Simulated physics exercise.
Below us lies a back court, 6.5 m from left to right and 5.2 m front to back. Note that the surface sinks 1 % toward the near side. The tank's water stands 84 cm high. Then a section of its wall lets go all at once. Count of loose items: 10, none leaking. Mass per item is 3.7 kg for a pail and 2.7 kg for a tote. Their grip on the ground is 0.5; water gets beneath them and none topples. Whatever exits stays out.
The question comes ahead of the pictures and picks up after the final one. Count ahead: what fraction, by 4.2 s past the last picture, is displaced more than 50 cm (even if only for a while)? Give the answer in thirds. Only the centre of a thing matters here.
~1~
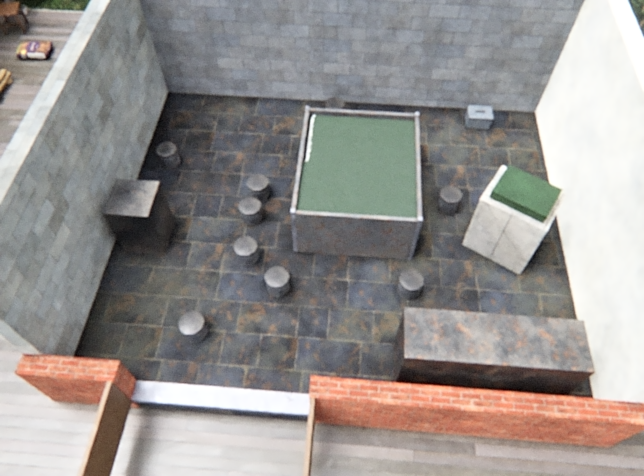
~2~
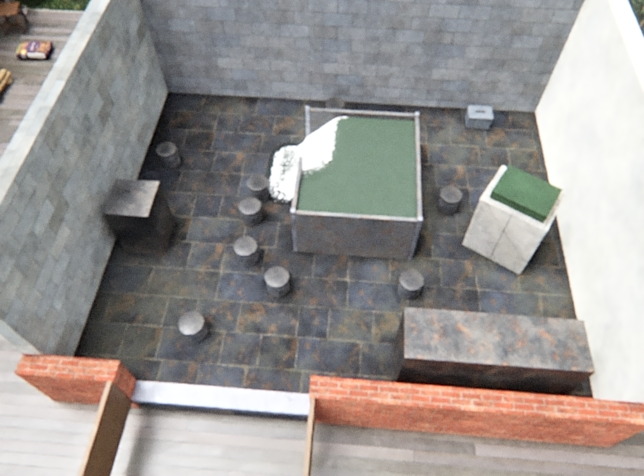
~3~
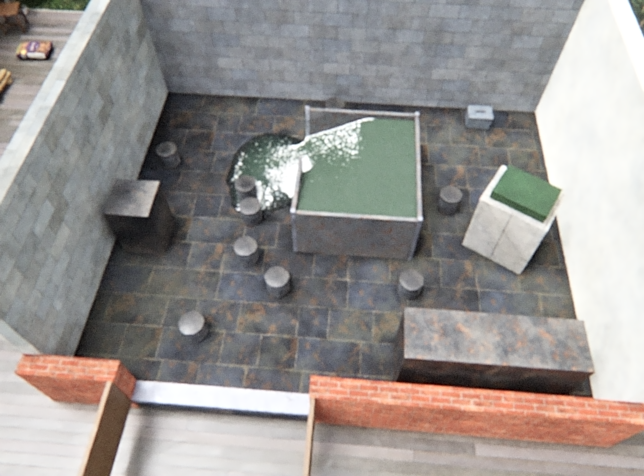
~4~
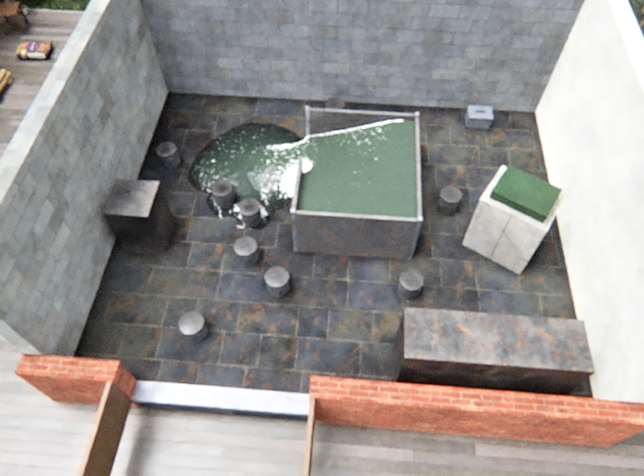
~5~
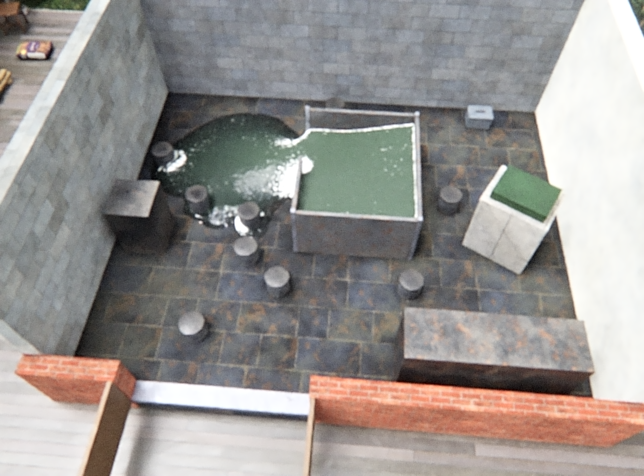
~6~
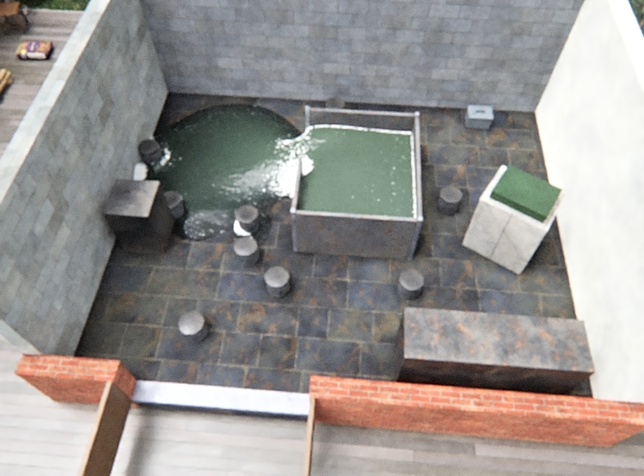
Two thirds or more.
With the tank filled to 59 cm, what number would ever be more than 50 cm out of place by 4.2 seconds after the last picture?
Then the count would be 5.
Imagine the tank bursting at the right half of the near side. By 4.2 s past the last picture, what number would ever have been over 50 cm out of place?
Then 3 of them would.
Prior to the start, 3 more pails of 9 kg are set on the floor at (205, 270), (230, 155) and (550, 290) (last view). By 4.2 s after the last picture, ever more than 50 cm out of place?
Respectively: Tops it; tops it; doesn't reach it.
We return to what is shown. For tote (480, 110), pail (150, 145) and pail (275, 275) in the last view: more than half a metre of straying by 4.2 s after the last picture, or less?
Beyond the mark, beyond the mark, beyond the mark.
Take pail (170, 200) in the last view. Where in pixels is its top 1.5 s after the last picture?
Position: Approx. (125, 188).
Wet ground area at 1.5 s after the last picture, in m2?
Some 13 m2.
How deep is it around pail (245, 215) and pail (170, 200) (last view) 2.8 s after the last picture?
Depth approx. 3 cm / 24 cm.
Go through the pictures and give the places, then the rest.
The first picture shows a pail at (258, 182), on the bottom; a pail at (166, 149), on the bottom; water covers 3.1 m2; 0 of 10 have shifted.
The second picture shows a pail at (258, 182), on the bottom; a pail at (166, 149), on the bottom; water covers 3.7 m2; 0 of 10 have shifted.
The third picture shows a pail at (246, 183) rests on the ground, 18 cm from its start; a pail at (166, 149) rests on the ground; water covers 4.6 m2; 1 of 10 have shifted.
The fourth picture shows a pail at (222, 188) rests on the ground, 54 cm from its start; a pail at (166, 149), on the bottom; 5.8 m2 under water; 1 of 10 have shifted.
The fifth picture shows a pail at (197, 193), on the bottom, 92 cm from its start; a pail at (162, 149), on the bottom, 7 cm from its start; 7.2 m2 under water; 3 of 10 have shifted.
The sixth picture shows a pail at (170, 200) rests on the ground, 132 cm from its start; a pail at (148, 146), on the bottom, 29 cm from its start; water covers 8.7 m2; 3 of 10 have shifted.
Then, 0.4 s after the last picture 1 of 10 are over 50 cm from their spots; 2 afloat.
Then, 1.5 s after the last picture 1 of 10 are over 50 cm from their spots; 2 afloat.
Then, 2.8 s after the last picture 3 of 10 are over 50 cm from their spots; 2 afloat.
Then, 4.2 s after the last picture 7 of 10 are over 50 cm from their spots, and 8 have been at some point; 2 afloat.
